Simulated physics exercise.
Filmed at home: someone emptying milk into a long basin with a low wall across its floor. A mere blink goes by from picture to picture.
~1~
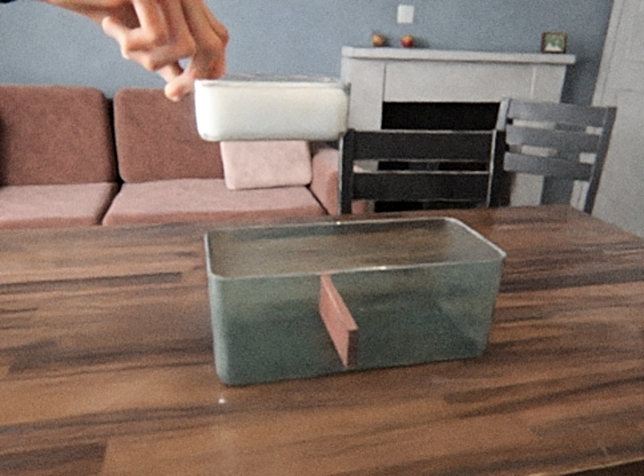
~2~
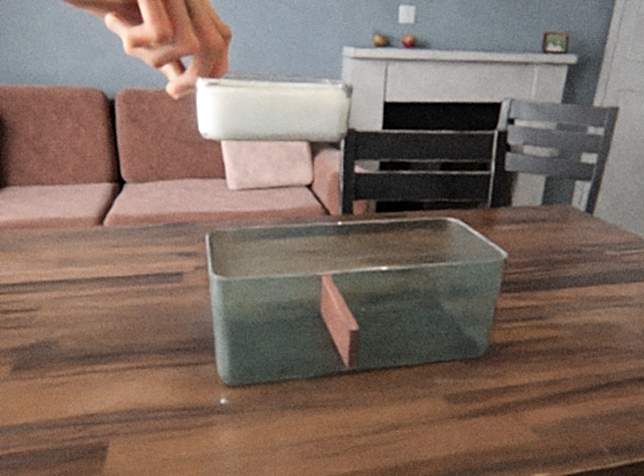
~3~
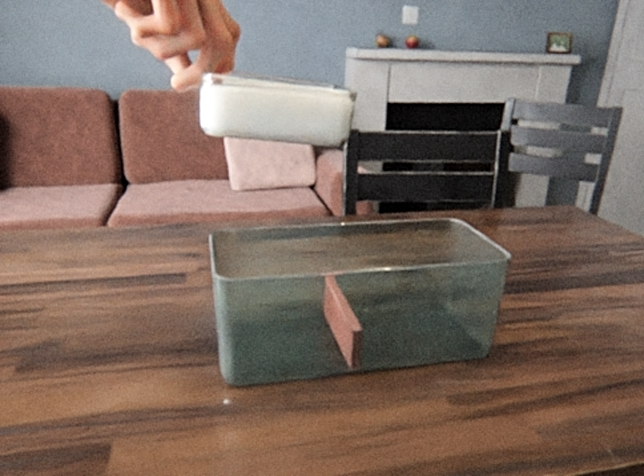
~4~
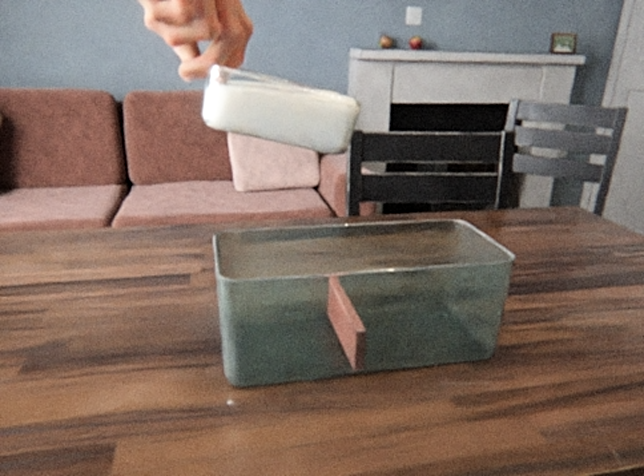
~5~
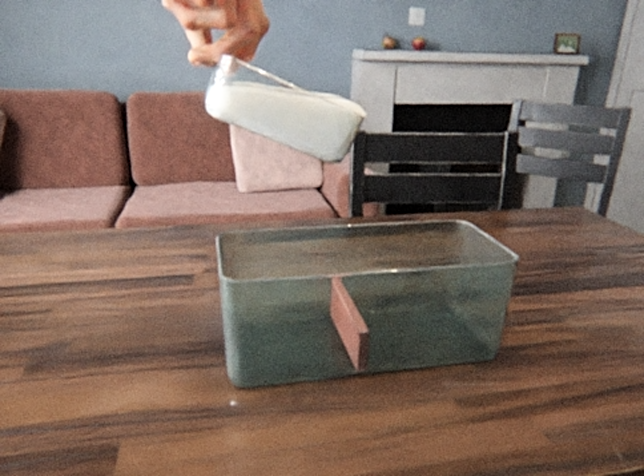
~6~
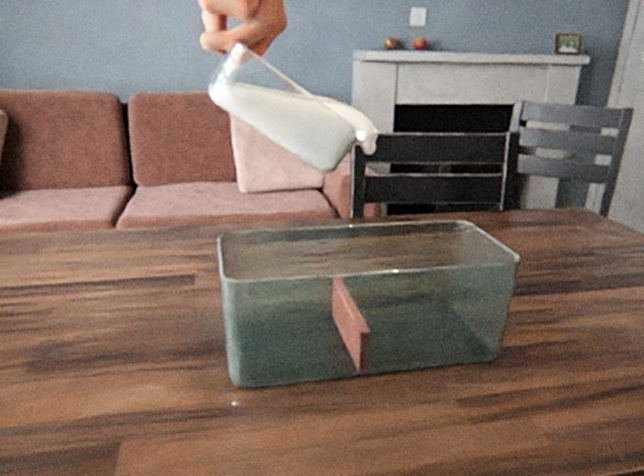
A hand tilts a clear container of milk rightward above a long basin until milk reaches over its rim.
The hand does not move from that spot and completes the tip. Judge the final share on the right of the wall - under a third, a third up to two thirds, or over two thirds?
Most likely beyond two thirds will rest right of the wall.
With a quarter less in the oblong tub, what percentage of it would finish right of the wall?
I'd put it at around 80 %.
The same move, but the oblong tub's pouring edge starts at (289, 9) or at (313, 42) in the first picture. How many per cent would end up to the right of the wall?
65 % and 75 %.
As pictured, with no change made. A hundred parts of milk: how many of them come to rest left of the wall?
I'd put it at about 15 per cent.
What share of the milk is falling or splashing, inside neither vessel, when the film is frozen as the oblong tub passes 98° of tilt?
Estimate: Some 30 per cent.
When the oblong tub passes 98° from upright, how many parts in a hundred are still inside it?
5 %.
A moment on, the oblong tub is tipped on its side and 5 per cent is still to pour, 0 is left of the wall and 63 right of it.
Next, the oblong tub is tipped right over and 0 per cent is still to pour, 12 is left of the wall and 80 right of it.
Then the oblong tub is tipped right over and 0 per cent is still to pour, 14 is left of the wall and 80 right of it.
Later the oblong tub is tipped right over and 0 per cent is still to pour, 14 is left of the wall and 80 right of it.
Finally, 14 per cent lies left of the wall, 80 right of it and 6 outside.
